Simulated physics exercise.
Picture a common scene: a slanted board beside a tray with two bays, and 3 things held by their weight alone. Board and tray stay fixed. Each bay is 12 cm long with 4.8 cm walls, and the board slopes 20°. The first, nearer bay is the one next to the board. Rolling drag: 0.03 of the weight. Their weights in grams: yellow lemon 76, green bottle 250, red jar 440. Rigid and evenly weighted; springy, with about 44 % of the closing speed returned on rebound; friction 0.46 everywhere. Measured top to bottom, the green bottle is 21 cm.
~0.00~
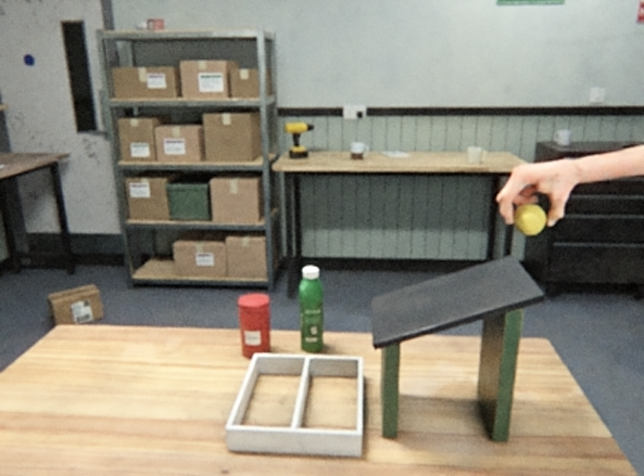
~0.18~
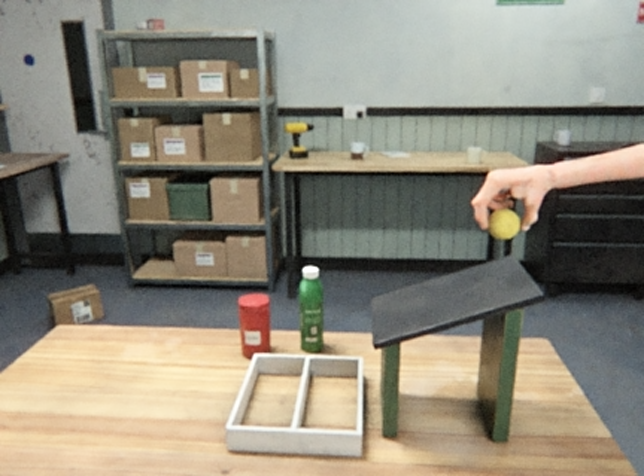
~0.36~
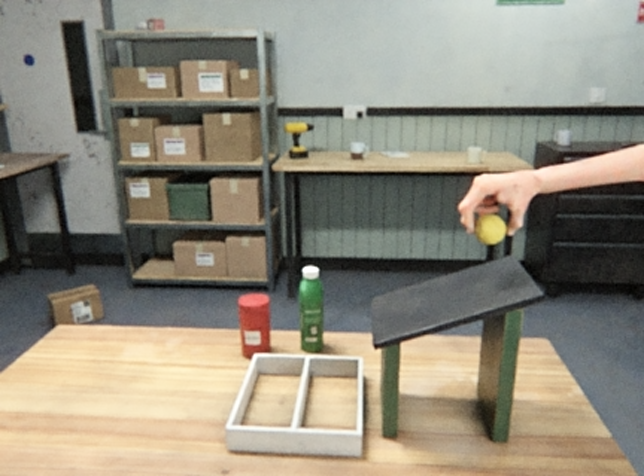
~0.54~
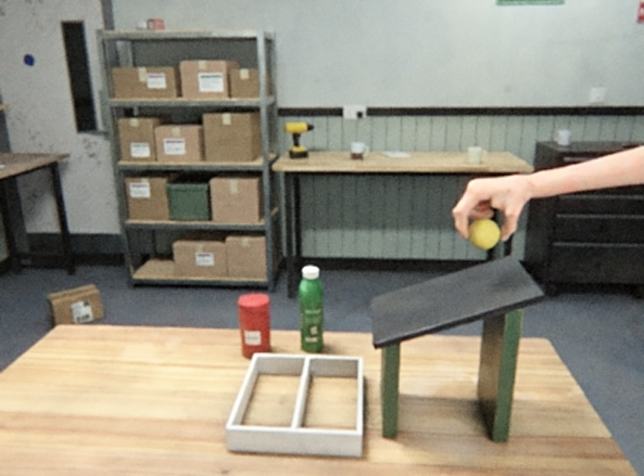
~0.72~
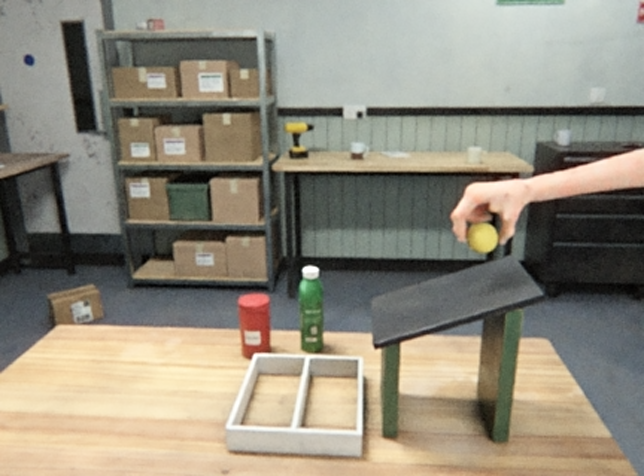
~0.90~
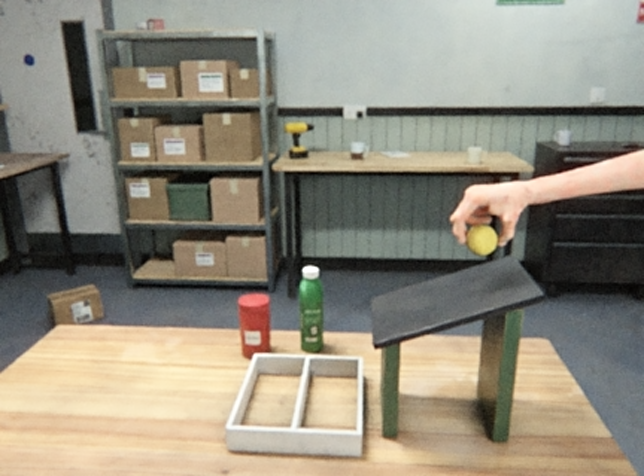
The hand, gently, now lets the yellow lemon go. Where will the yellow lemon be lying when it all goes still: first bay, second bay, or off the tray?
Second bay.
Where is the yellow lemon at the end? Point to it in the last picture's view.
At roughly (268, 396).
After 1.30 s, yellow lemon near (429, 288).
After 1.50 s, yellow lemon near (342, 320).
After 1.70 s, it is in the farther bay; yellow lemon near (271, 391).
At rest (2.7 s), it is in the farther bay; the bystanders in place, give or take 4 cm. Seen from the same camera at the end, yellow lemon near (268, 396).
